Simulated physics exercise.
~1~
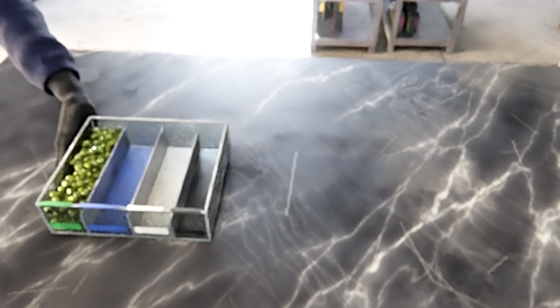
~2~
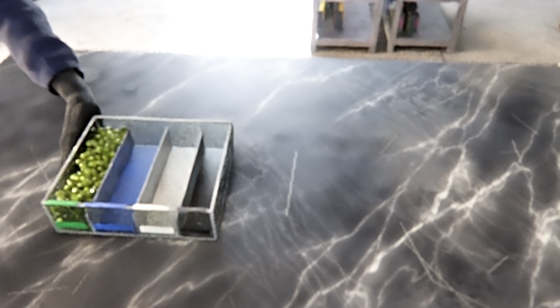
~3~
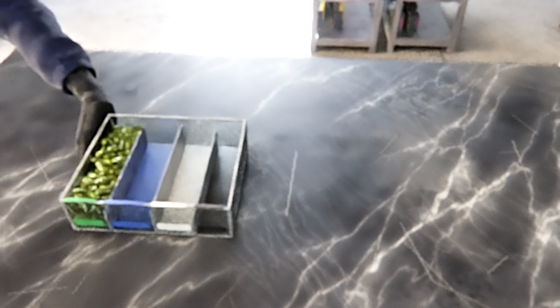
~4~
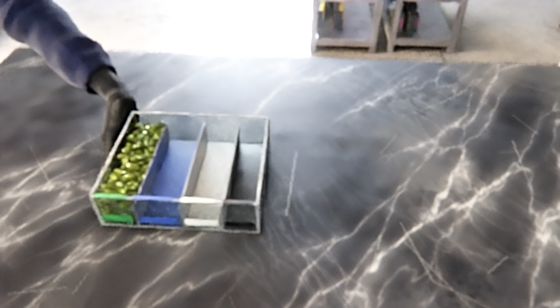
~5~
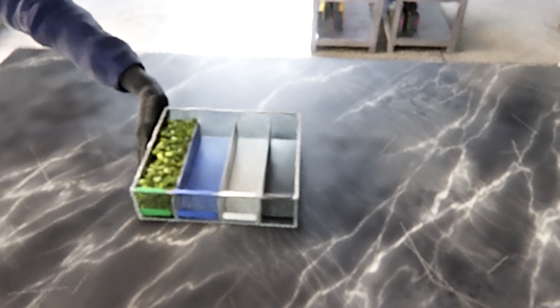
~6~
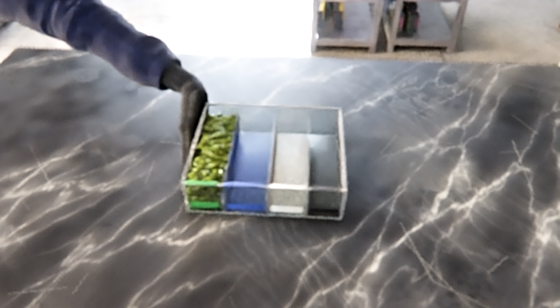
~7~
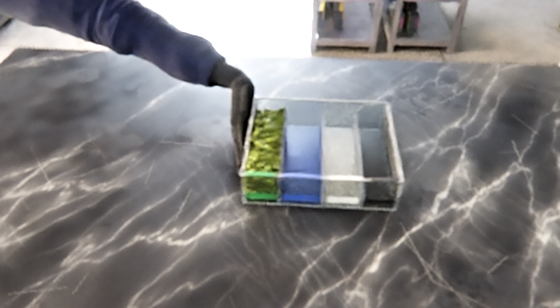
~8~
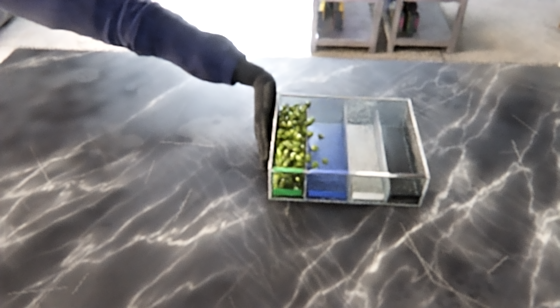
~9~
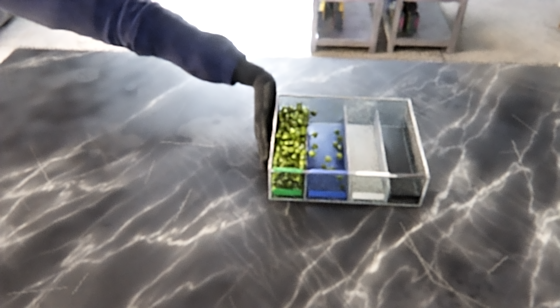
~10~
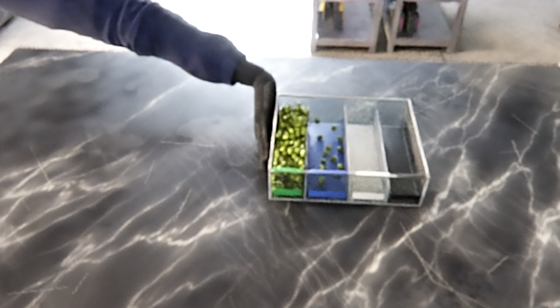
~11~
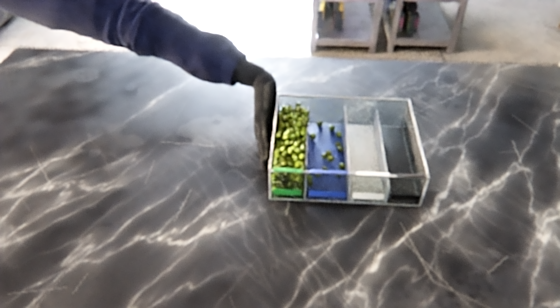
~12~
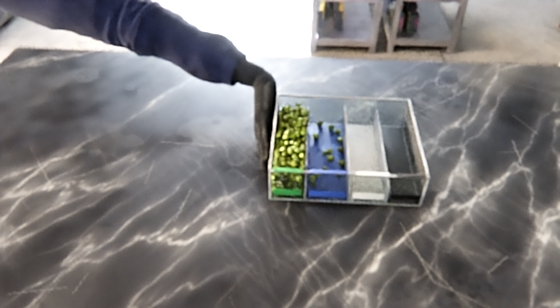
On a dark marbled surface with pale veins, a gloved hand at the end of a dark blue sleeve holds the left side of a clear tray with four compartments. Small green olives fill the leftmost section, marked green, while the blue section and the two beyond it stand empty. The hand pushes the tray to the right, slowly at first and then faster, with the olives staying in their section. When the tray stops right of centre, some olives spill over the partition into the blue section. A few settle there, while most remain in the green section and the hand stays against the tray.
